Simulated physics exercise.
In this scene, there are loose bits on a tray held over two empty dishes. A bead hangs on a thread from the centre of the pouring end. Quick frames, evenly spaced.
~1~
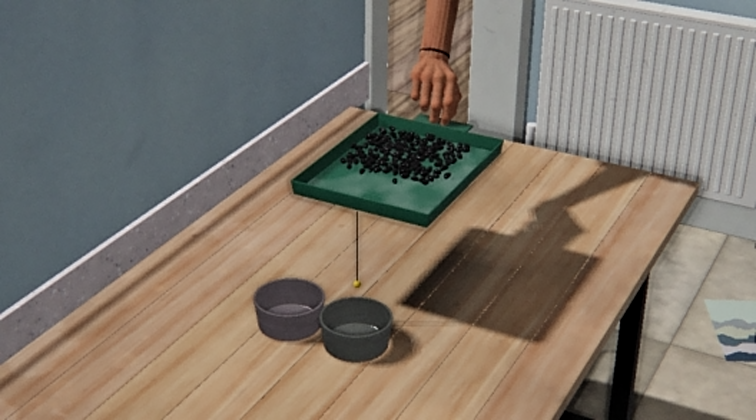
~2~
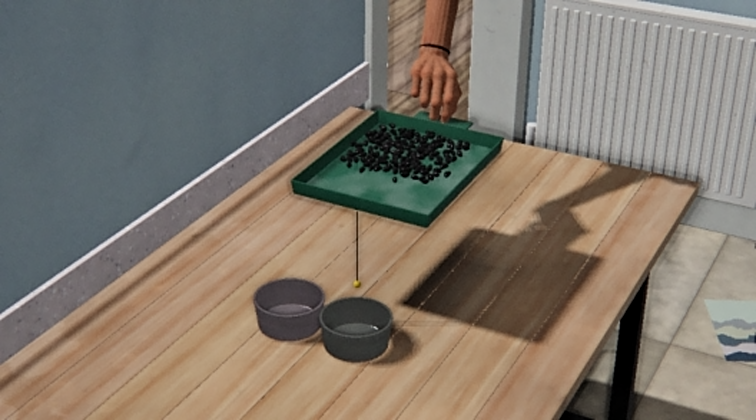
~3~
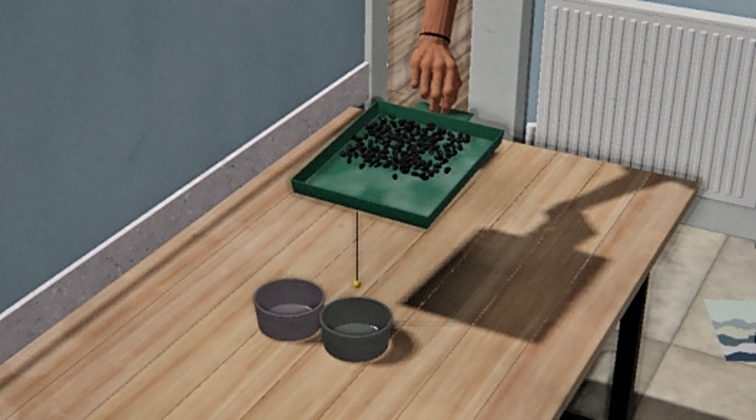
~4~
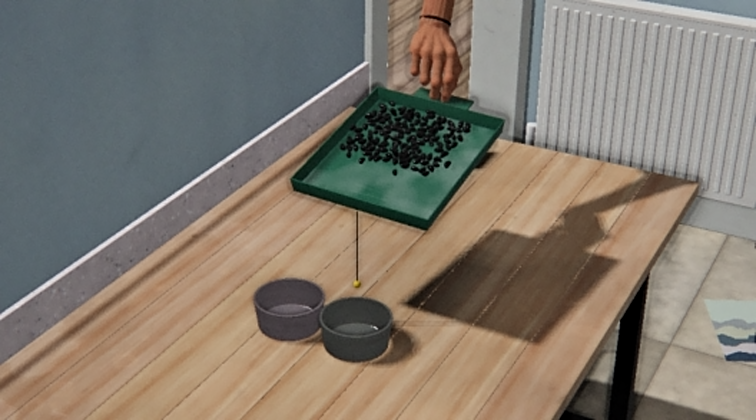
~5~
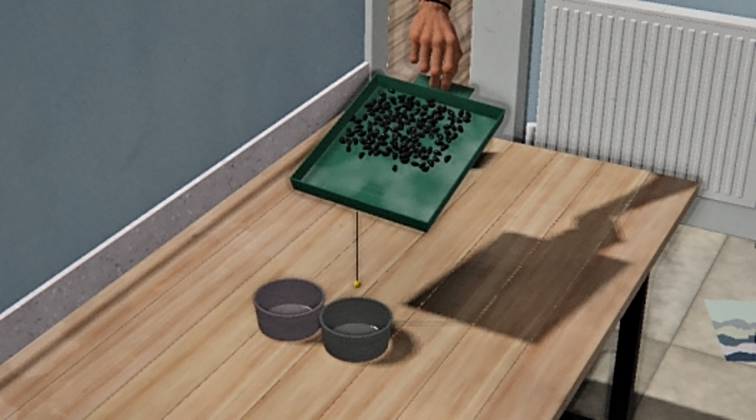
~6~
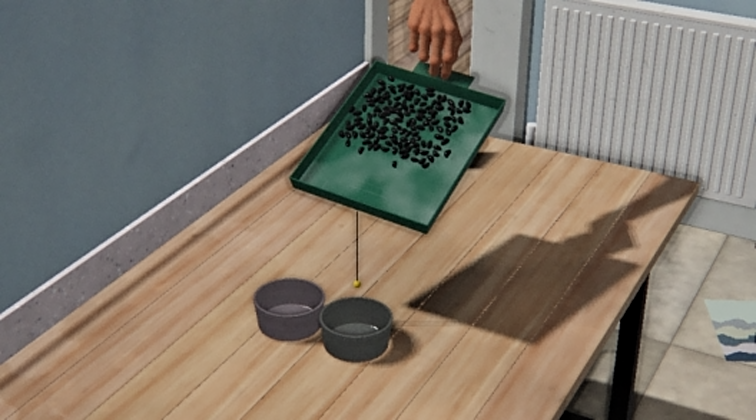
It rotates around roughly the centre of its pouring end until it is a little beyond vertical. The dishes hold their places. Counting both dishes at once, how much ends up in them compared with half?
Between them they hold less than half.
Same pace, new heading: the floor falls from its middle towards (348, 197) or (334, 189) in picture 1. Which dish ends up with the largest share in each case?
So, first the left-side one, then the left-side one.
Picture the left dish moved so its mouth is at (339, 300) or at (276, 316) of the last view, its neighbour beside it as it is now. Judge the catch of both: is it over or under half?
At place one the greater share; at place two a lesser share.
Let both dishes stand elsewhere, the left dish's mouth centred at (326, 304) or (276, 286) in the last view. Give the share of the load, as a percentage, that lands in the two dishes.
80 %, then 20 %.
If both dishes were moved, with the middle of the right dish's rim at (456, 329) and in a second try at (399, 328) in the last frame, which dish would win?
The left of the pair the first time, the right of the pair the second.
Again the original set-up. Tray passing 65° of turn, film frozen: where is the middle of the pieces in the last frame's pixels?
Close to (391, 210).
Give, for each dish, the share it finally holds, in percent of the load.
Roughly: Left 0 %, right 30 %.
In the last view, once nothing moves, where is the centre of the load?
Centre at rest: Close to (394, 354).
Shortly afterwards, tray tipped steeply; all but a few on the tray; a little in the air.
Next, tray tipped past a quarter turn; near half on the tray; a little in the right dish; near a third outside both; only a few in the air.
Some moments later, tray tipped past a quarter turn; near a third in the right dish; near two thirds outside both.
In the end, tray tipped past a quarter turn; near a third in the right dish; none at all in the left dish; near two thirds outside both.
